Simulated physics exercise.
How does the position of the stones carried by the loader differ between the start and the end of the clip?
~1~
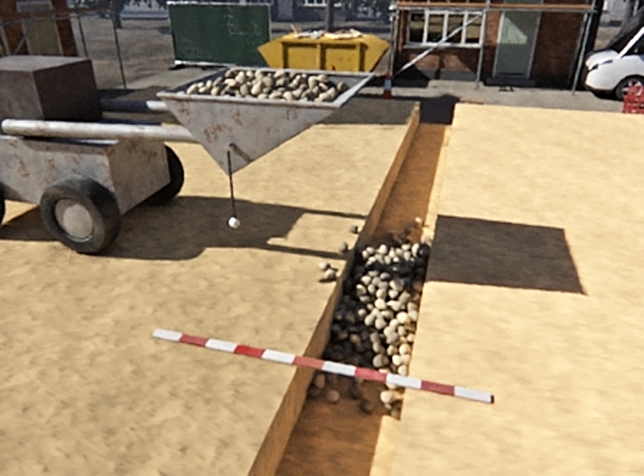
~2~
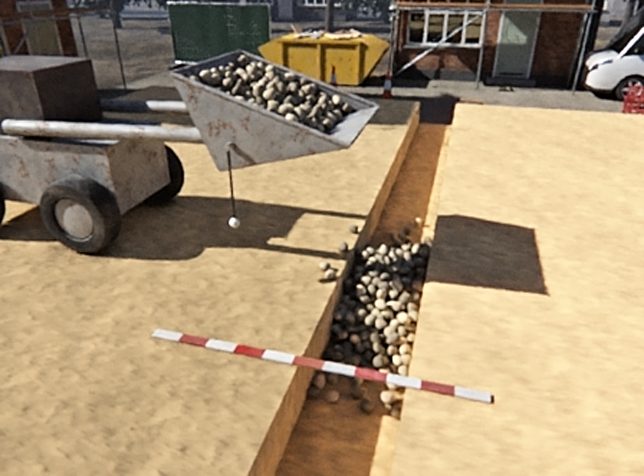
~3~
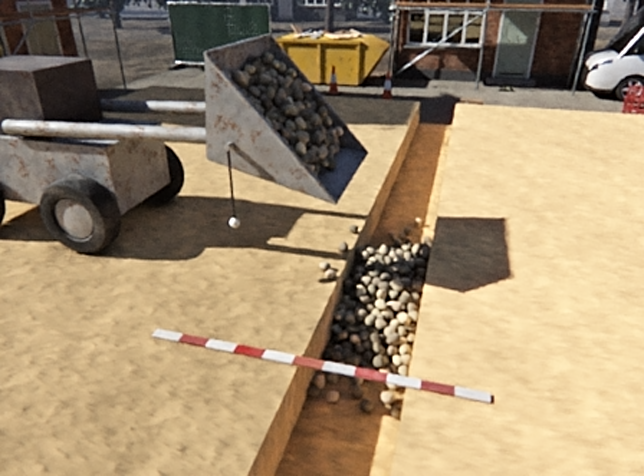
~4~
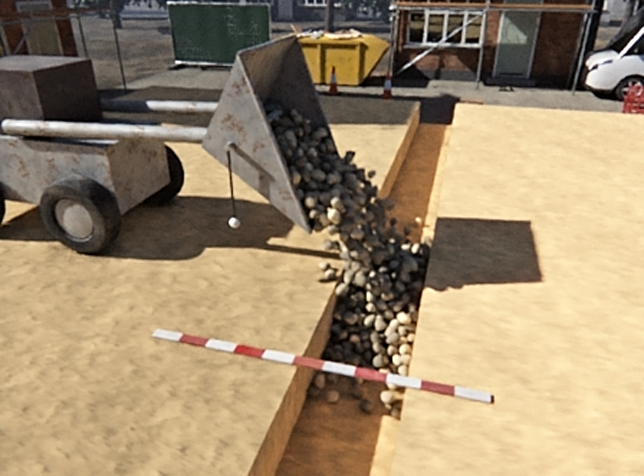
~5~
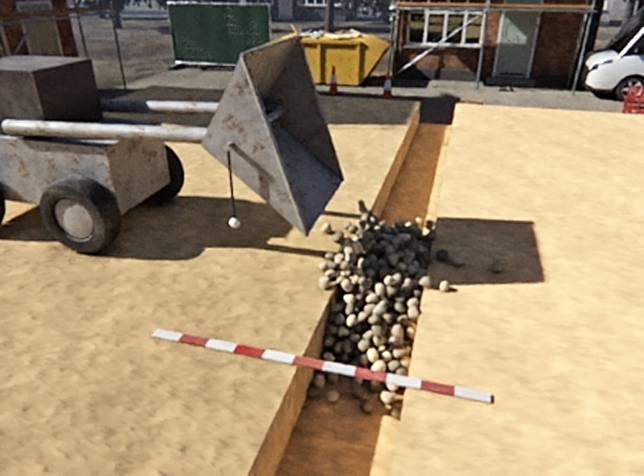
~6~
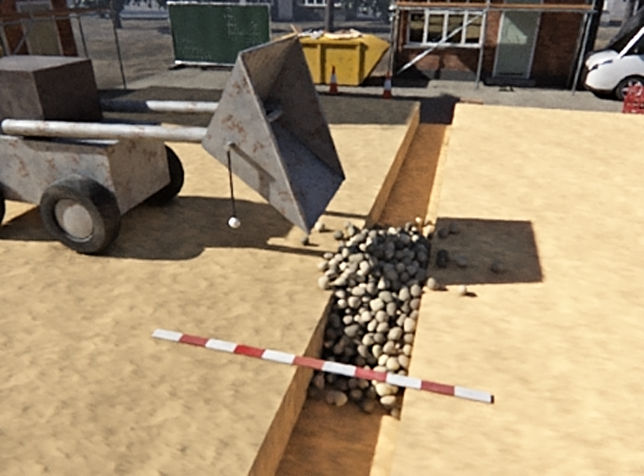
At the start they are heaped in the raised bucket, while at the end they lie lower and farther to the right, nearly all of them in the trench on top of the earlier pile.
